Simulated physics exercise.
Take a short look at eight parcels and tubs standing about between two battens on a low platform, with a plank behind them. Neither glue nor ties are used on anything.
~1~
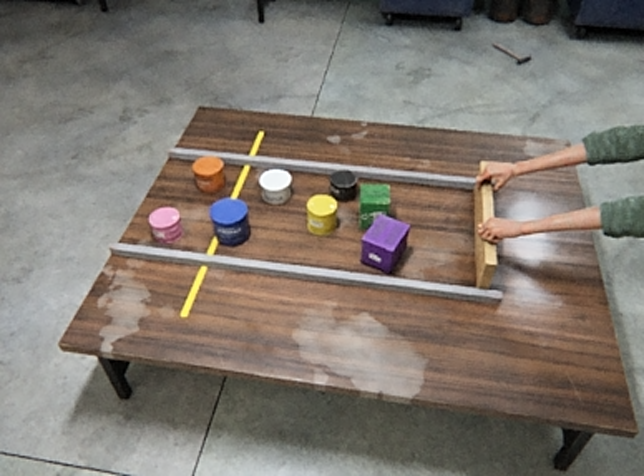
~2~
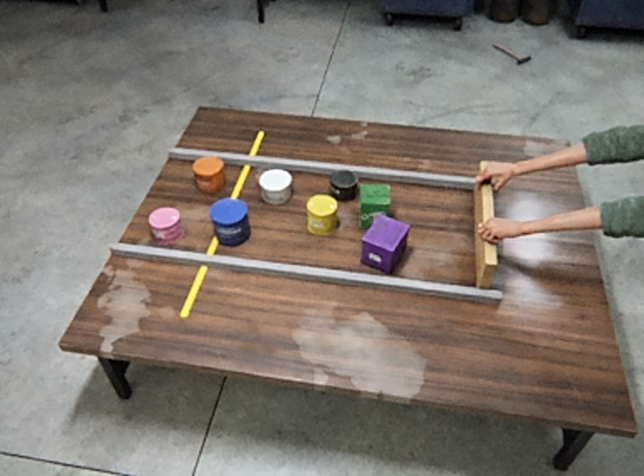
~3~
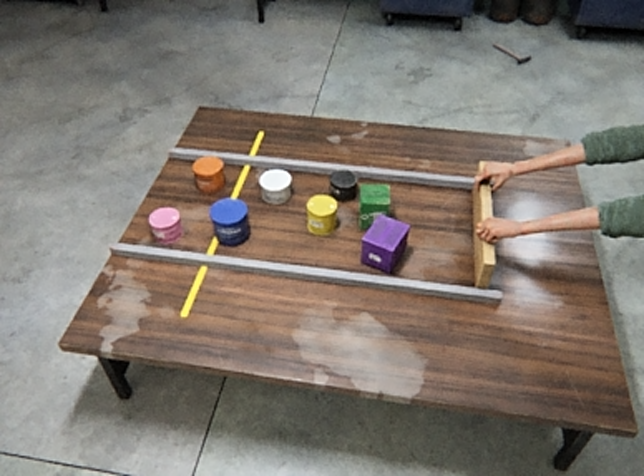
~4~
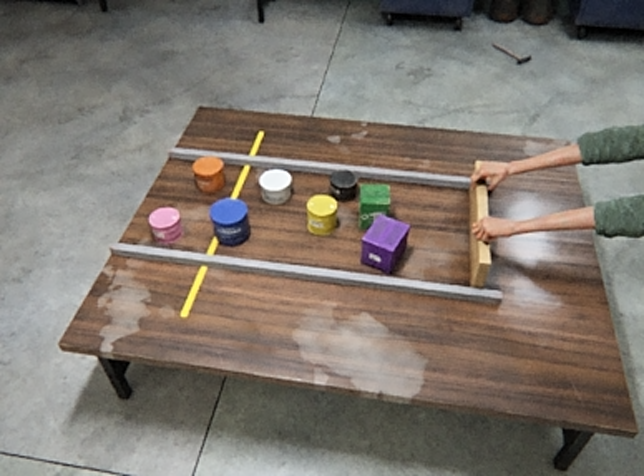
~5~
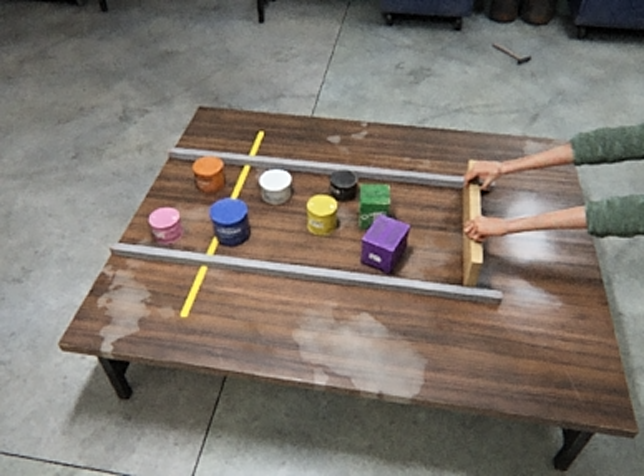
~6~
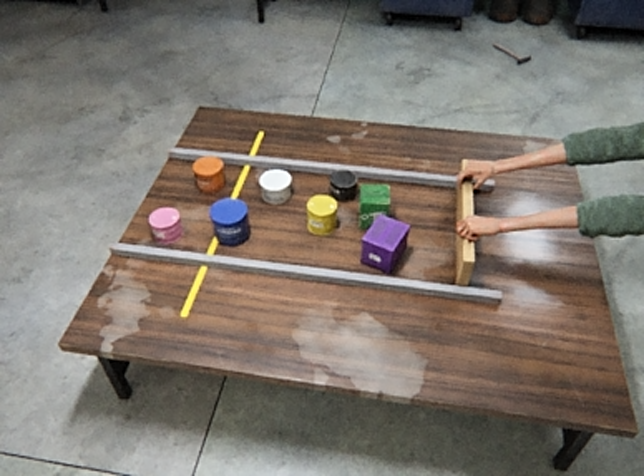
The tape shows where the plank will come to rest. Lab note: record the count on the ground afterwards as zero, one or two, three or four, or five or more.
When it halts, not one of them has come off.
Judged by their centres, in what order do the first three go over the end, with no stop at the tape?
Earliest to latest, that's the pink canister, the orange pail and the blue pail.
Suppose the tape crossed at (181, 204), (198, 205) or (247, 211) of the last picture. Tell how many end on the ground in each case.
Down on the ground: 3, 2 and 0.
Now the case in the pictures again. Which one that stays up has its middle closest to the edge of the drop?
The pink canister is foremost.
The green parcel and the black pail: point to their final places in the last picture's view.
Roughly (219, 184), and the other roughly (229, 169).
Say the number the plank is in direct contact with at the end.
4.
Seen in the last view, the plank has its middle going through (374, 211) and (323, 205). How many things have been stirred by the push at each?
One spot: 2. Other spot: 4.
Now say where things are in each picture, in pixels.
Pink canister (166, 225); orange pail (210, 175); blue pail (231, 223); plank (484, 223); tape (229, 209), in the first frame.
Orange pail (210, 175); green parcel (374, 207), in the second frame.
Blue pail (231, 223); black pail (343, 186), in the third frame.
Pink canister (166, 225); yellow canister (322, 215), in the fourth frame.
Orange pail (210, 175); purple tote (385, 245), in the fifth frame.
Pink canister (166, 225); orange pail (210, 175); blue pail (231, 223); plank (464, 221); tape (229, 209), in the sixth frame.
A little later, none off yet; pink canister at rest near (166, 225); orange pail at rest near (210, 175); blue pail at rest near (231, 223).
When it is over, the number that fall off is zero.
